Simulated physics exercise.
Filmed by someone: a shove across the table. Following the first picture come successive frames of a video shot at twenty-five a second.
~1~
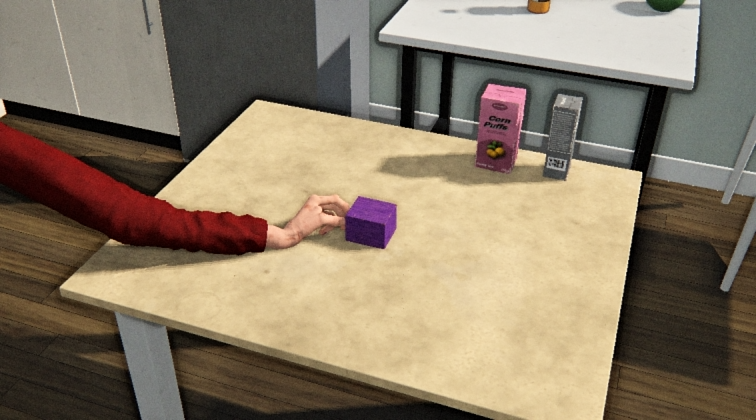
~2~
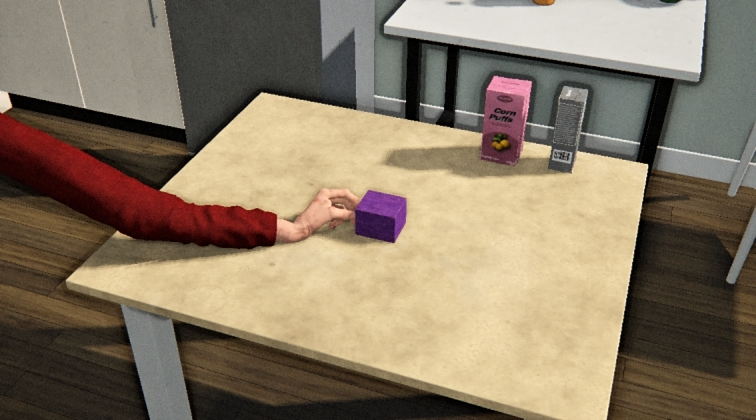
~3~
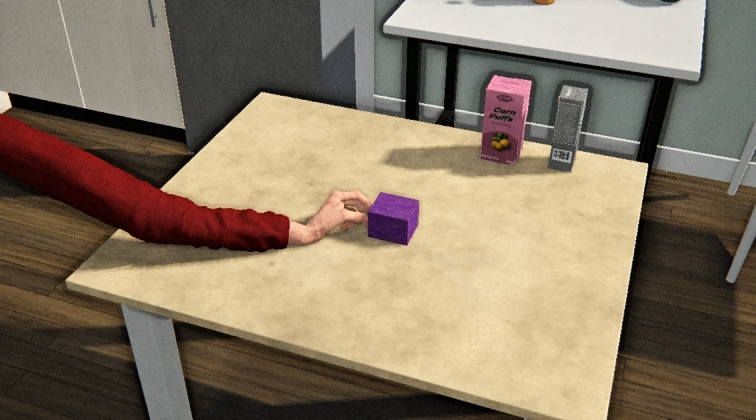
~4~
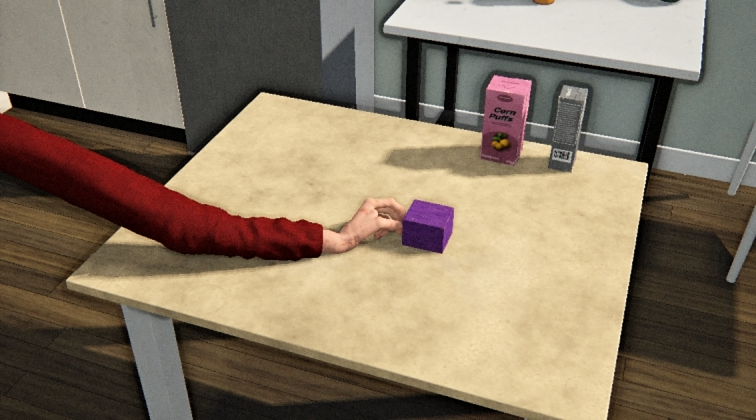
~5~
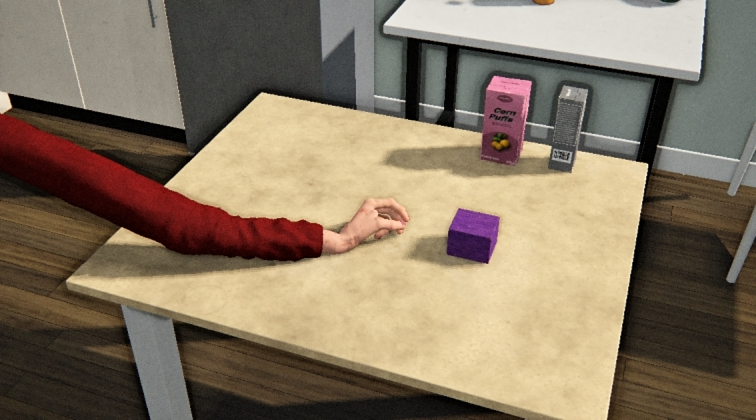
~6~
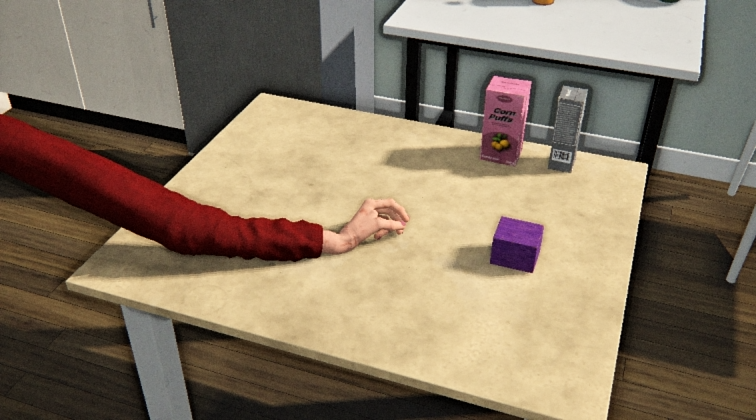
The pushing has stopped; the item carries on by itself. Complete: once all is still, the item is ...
Off the table.
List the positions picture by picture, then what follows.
The first picture shows under the hand; purple block (371, 222).
The second picture shows under the hand; purple block (381, 216).
The third picture shows under the hand; purple block (394, 218).
The fourth picture shows purple block (428, 226).
The fifth picture shows purple block (473, 236) slid about its own width.
The sixth picture shows purple block (517, 244) slid well along.
Then, 0.20 s after the last picture, purple block now off the table.
Then, 0.50 s after the last picture, things are still on the move.
By the end, off the table, purple block.
